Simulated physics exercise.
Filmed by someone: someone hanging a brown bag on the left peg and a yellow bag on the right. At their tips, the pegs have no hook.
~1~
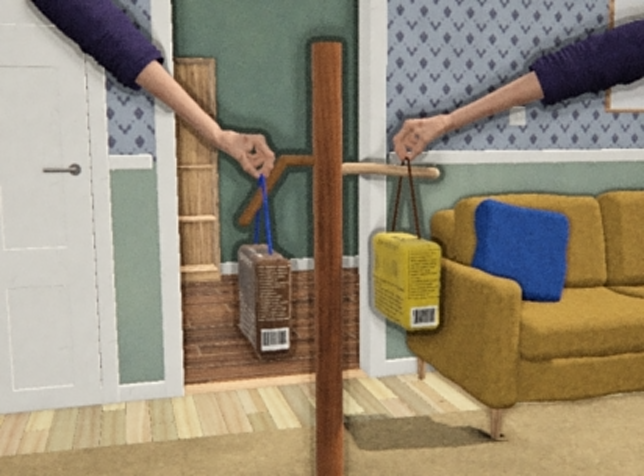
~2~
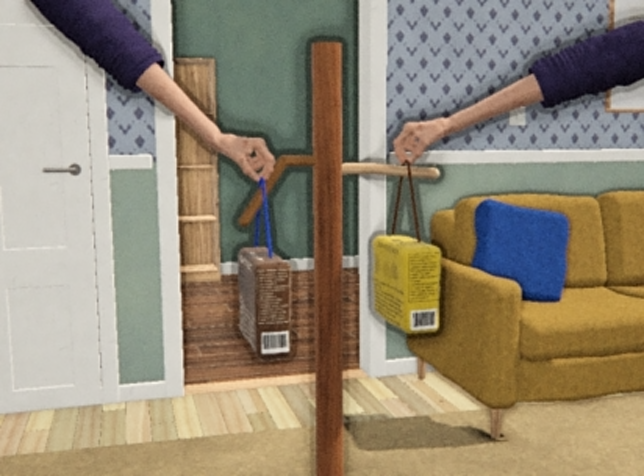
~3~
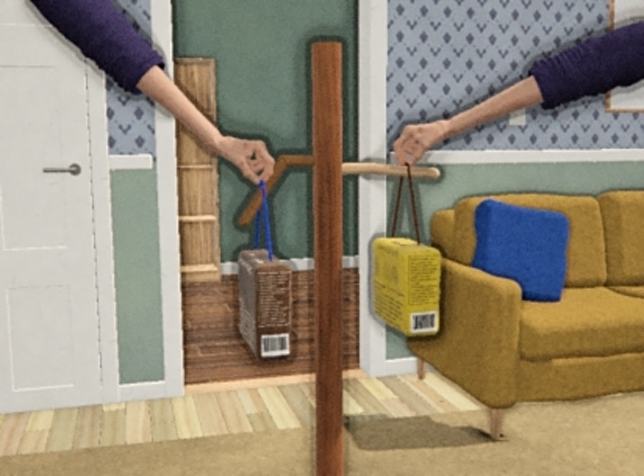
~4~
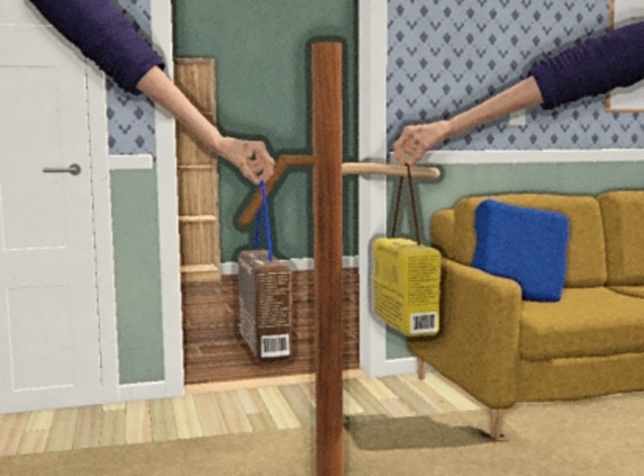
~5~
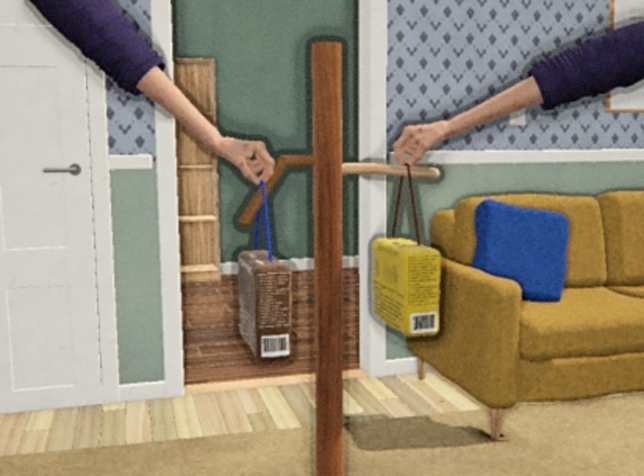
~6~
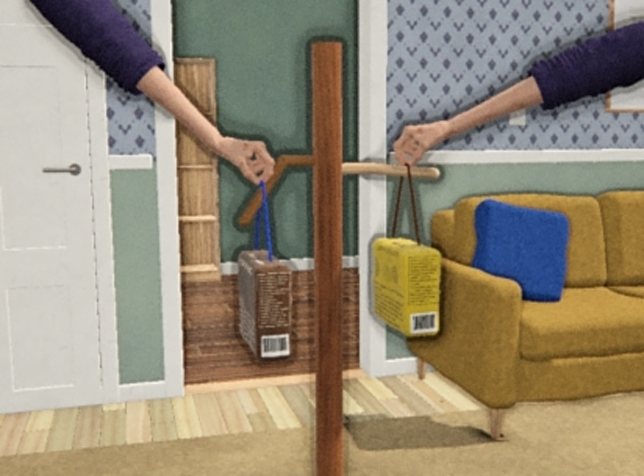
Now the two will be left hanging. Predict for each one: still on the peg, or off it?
One by one: After that the brown bag will be down, after that the yellow bag will still be hanging.
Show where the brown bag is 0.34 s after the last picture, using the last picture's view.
At that moment it is at (267, 469).
Then, 0.34 s later than the last view, brown bag falling near (267, 468); yellow bag hanging from its loop near (405, 286).
Then, 0.60 s later than the last view, brown bag on the floor; yellow bag hanging from its loop near (408, 287).
Finally, brown bag on the floor; yellow bag hanging from its loop near (408, 287). The brown bag drops to the floor and the yellow bag remains on its peg.
